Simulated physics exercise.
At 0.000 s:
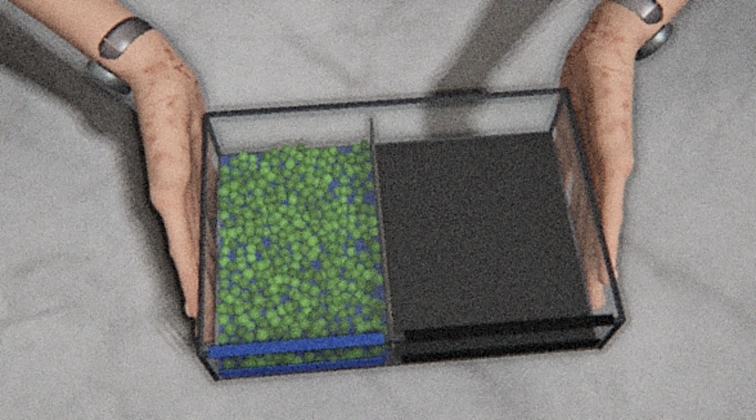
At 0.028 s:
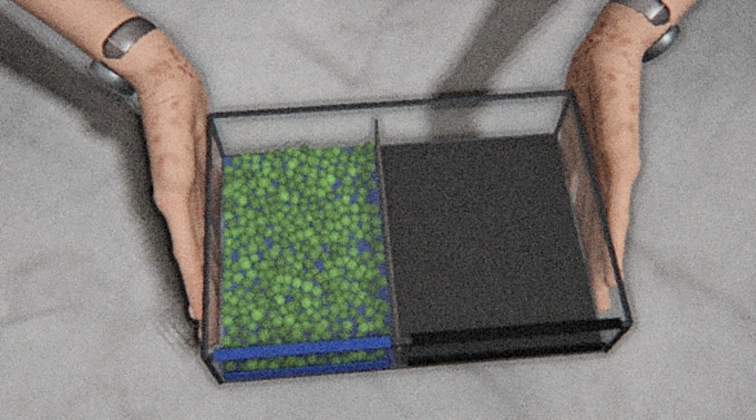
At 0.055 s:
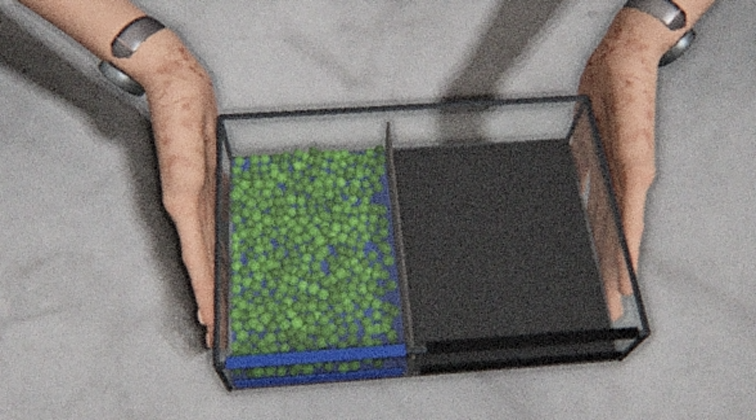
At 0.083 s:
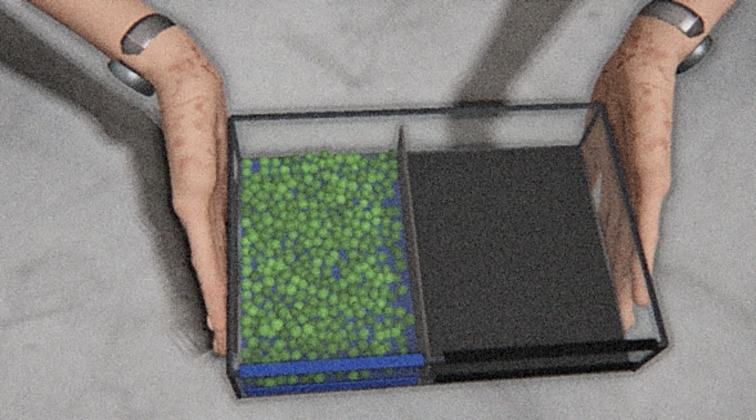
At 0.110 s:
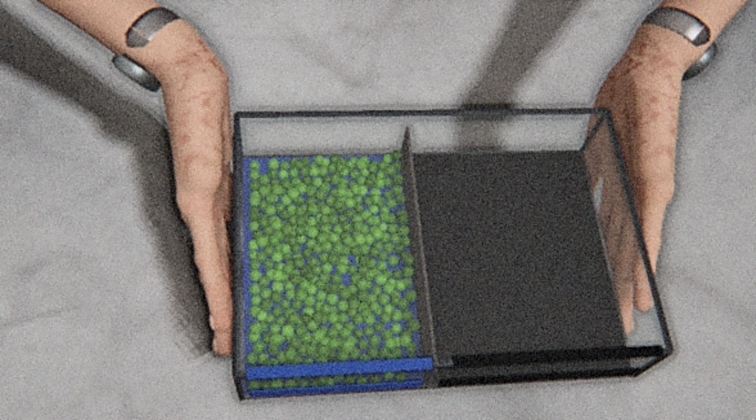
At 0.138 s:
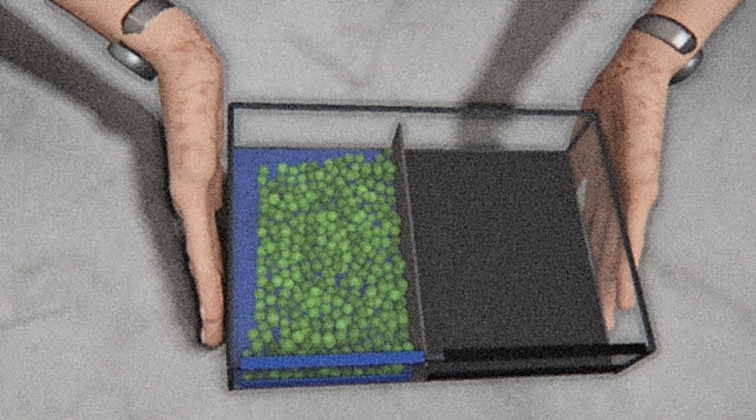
Green peas shift rightward over a blue floor as two hands move a clear divided box.
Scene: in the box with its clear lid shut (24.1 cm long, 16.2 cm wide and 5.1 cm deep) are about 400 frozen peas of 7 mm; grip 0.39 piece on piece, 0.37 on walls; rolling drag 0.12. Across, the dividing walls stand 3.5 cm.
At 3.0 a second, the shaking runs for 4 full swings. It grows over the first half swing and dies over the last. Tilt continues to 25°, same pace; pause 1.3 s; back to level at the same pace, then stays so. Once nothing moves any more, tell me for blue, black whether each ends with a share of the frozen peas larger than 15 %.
Blue is a hit; black is a hit.
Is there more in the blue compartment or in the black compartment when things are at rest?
Larger share at rest: In the blue compartment.
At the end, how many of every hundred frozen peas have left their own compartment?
Near 30 in a hundred.
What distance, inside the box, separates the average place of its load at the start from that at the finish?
The shift is roughly 8.0 cm.
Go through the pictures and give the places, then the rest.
The first frame shows box at (413, 340); tilt 0 degrees; moved 0.0 cm; blue 100 %.
The second frame shows box at (420, 343); tilt 0 degrees; moved 0.5 cm.
The third frame shows box at (435, 352); tilt 2 degrees; moved 1.5 cm.
The fourth frame shows box at (452, 361); tilt 3 degrees; moved 2.6 cm.
The fifth frame shows box at (460, 365); tilt 6 degrees; moved 3.0 cm; low side right.
The sixth frame shows box at (450, 359); tilt 9 degrees; moved 2.1 cm; low side right; blue 100 %. It turns about 120 degrees a second.
After 0.73 s, tilt 25 degrees; blue 85 %, black 15 %; middle of all pieces near (403, 251).
After 1.23 s, tilt 25 degrees; blue 70 %, black 30 %; middle of all pieces near (372, 263).
After 1.68 s, tilt 24 degrees; blue 70 %, black 30 %; middle of all pieces near (408, 265).
After 2.12 s, tilt 0 degrees; blue 70 %, black 30 %; middle of all pieces near (421, 263).
At rest (2.4 s), blue 70 %, black 30 %.
